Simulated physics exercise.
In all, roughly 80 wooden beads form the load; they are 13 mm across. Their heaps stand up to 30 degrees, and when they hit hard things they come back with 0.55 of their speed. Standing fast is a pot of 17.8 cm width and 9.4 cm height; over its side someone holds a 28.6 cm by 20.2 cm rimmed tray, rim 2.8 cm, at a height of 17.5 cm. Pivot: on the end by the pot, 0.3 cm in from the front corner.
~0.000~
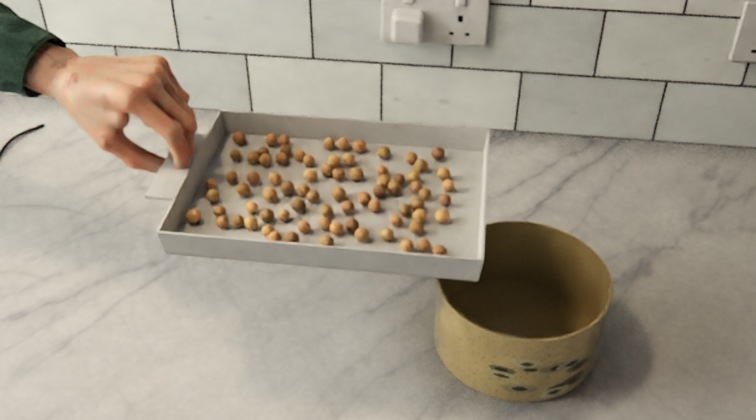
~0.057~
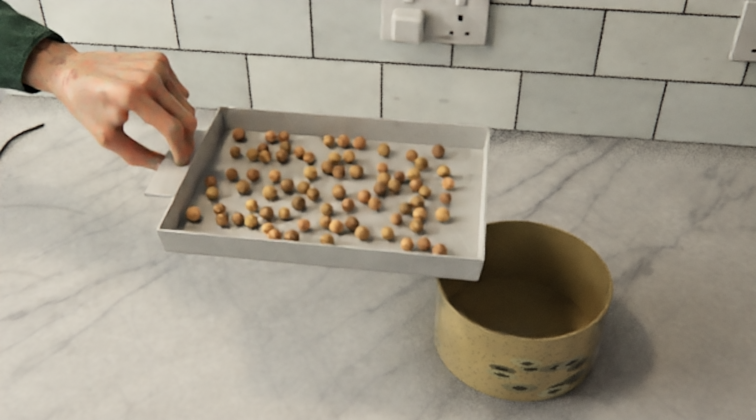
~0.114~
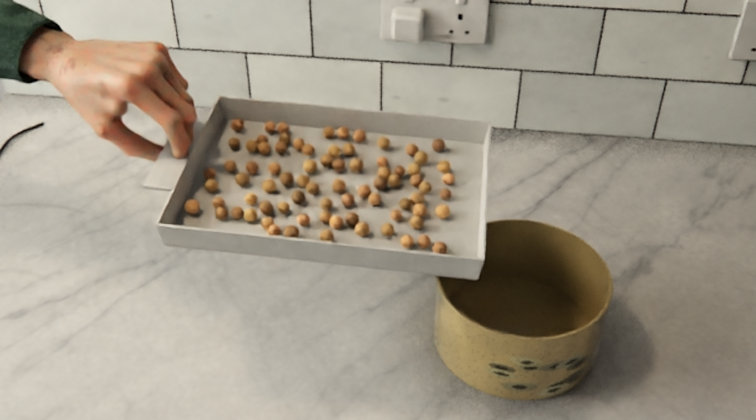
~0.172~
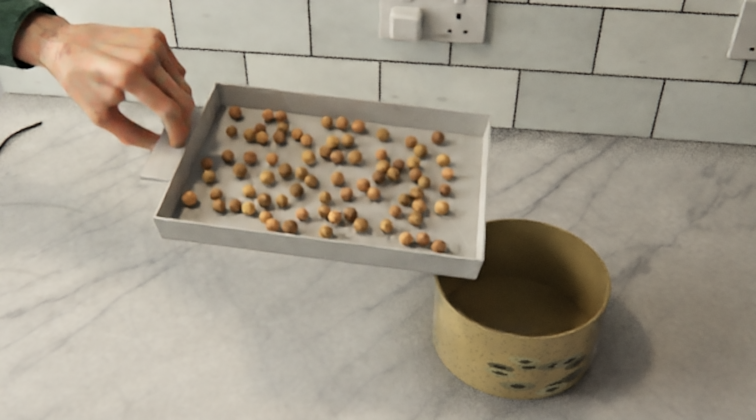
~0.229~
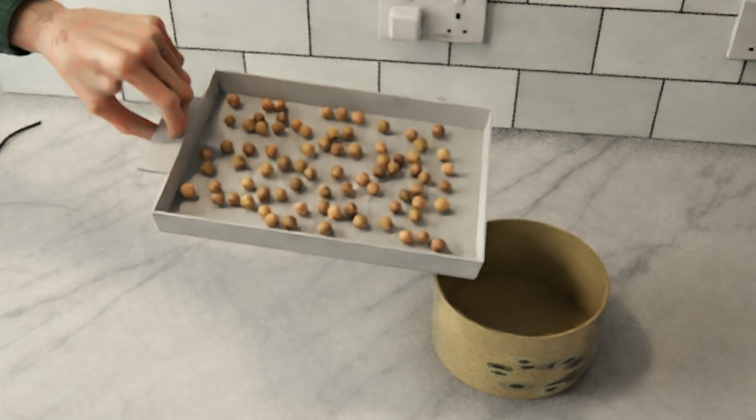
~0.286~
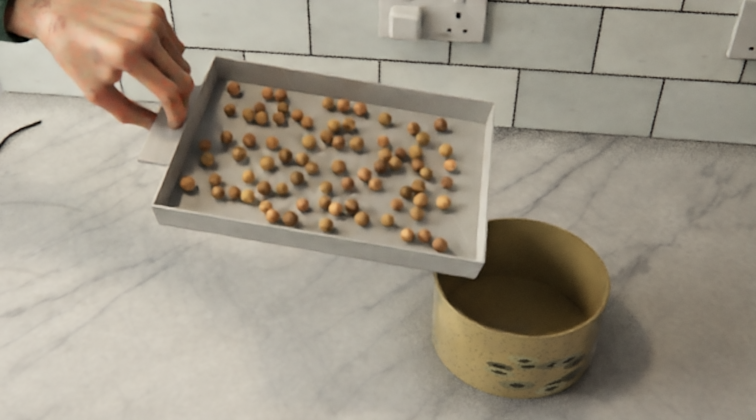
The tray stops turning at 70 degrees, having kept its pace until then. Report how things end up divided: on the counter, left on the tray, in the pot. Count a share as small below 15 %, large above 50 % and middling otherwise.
Counter: Small. Tray: Large. Pot: Small.
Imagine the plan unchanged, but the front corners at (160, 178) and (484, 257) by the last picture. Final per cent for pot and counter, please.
That works out as pot 5 and counter 0.
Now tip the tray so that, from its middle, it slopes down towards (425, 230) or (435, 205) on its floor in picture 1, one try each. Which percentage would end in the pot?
Near 0 and 0 percent, in that order.
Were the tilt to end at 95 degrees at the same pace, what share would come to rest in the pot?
In that case, near 0 percent.
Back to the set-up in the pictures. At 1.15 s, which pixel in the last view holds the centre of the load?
Roughly pixel (411, 214).
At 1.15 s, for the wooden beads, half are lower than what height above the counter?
Roughly 24 centimetres, more or less.
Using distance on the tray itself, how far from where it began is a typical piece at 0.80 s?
9 cm.
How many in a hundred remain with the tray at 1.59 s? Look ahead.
Close to 95 in a hundred.
After 0.80 s, tilt 39 degrees; the tray holds 100 %, the pot 0 %.
Then, at 1.15 s, tilt 58 degrees; the tray holds 100 %, the pot 0 %.
After 1.59 s, tilt 70 degrees; the tray holds 95 %, the pot 0 %.
In the end, at 2.3 s, counter 5 %, tray 95 %, pot 0 %.
